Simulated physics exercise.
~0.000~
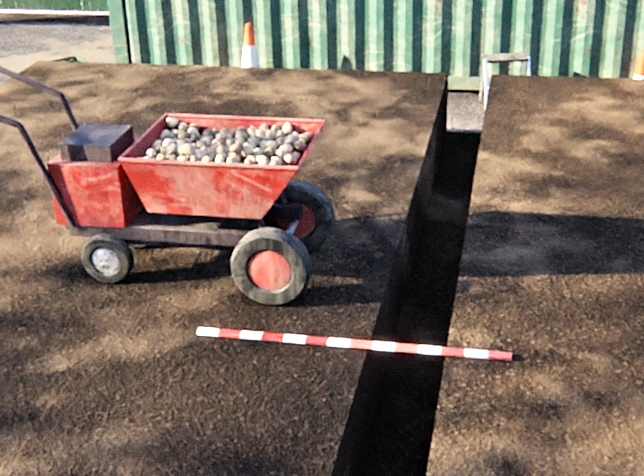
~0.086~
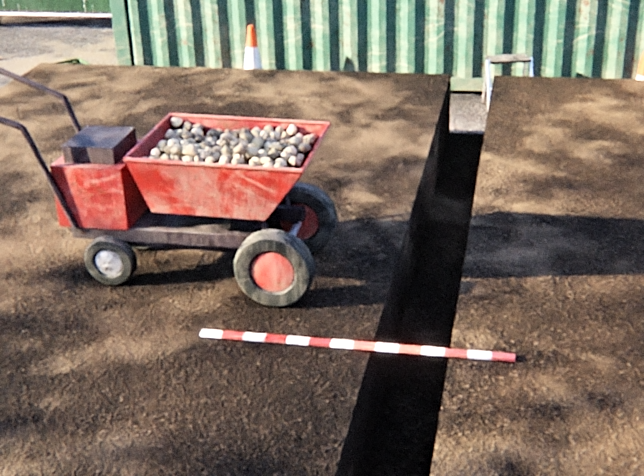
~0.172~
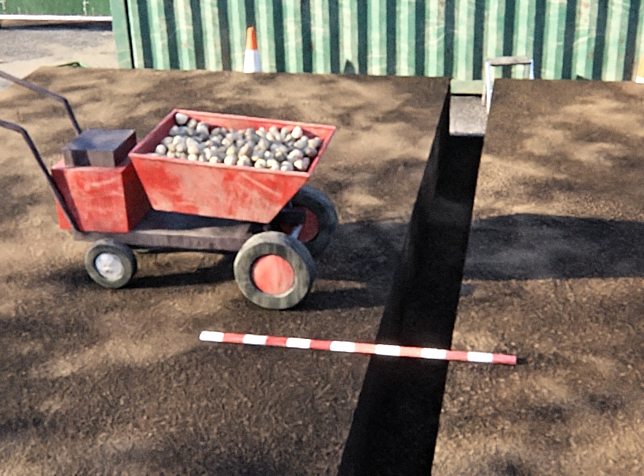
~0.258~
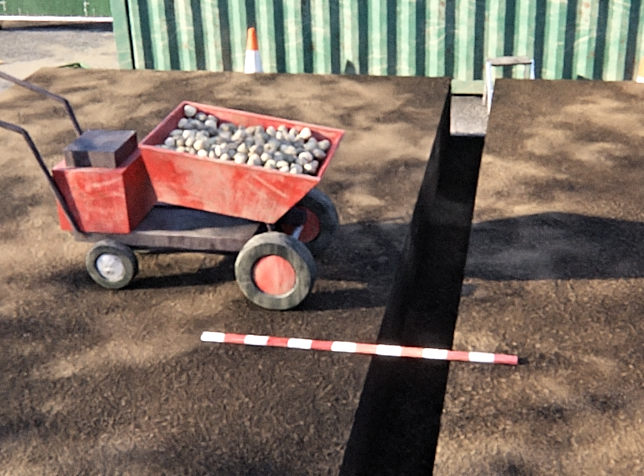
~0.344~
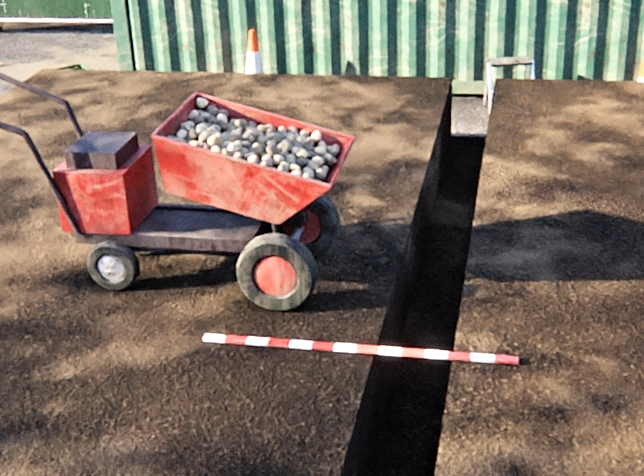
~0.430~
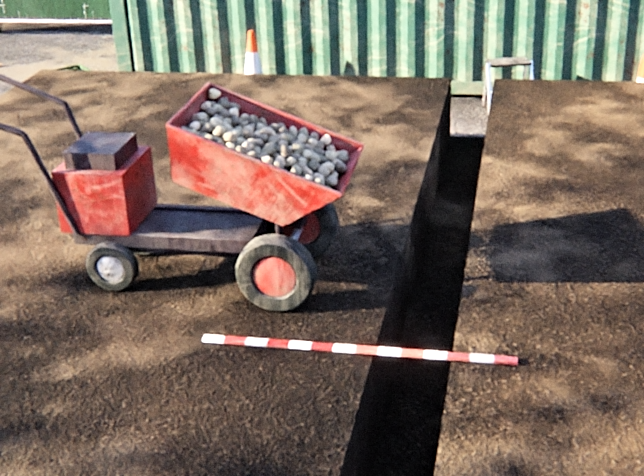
The clip opens on a red four-wheeled barrow, its level tray full of rounded stones, standing left of a dark trench with a red-and-white pole lying across it. The tray's left end then lifts, slightly at first and then higher, slanting the stones down toward the right while the wheels stay put.
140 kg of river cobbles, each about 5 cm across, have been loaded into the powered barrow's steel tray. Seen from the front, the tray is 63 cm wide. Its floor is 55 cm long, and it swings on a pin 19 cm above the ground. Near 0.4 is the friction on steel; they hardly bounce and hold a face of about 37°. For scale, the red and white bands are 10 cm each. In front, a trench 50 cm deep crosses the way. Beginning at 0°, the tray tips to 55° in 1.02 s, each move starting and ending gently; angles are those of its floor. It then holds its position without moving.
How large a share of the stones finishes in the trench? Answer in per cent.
A share of about 43 per cent.
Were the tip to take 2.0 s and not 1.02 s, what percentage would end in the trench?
It would be near 45 percent.
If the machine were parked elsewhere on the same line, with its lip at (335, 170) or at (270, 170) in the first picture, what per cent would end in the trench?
Estimates: 25 % then 45 %.
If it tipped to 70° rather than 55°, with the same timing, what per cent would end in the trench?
I'd guess some 80 in a hundred.
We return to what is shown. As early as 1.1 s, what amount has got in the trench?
About 10%.
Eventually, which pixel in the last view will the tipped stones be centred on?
The stones end up centred near (433, 370).
After 0.8 s the floor is at 46°; 100 % in the tray; the foremost stones are at (373, 202).
After 1.1 s the floor is at 55°; 91 % in the tray, 9 % in the trench; the foremost stones are at (436, 277).
After 1.5 s the floor is at 55°; 67 % in the tray, 1 % short of the trench, 28 % in the trench, 4 % past the trench; the foremost stones are at (509, 292).
After 3.4 s the floor is at 55°; 52 % in the tray, 43 % in the trench, 5 % past the trench; the foremost stones are at (564, 306).
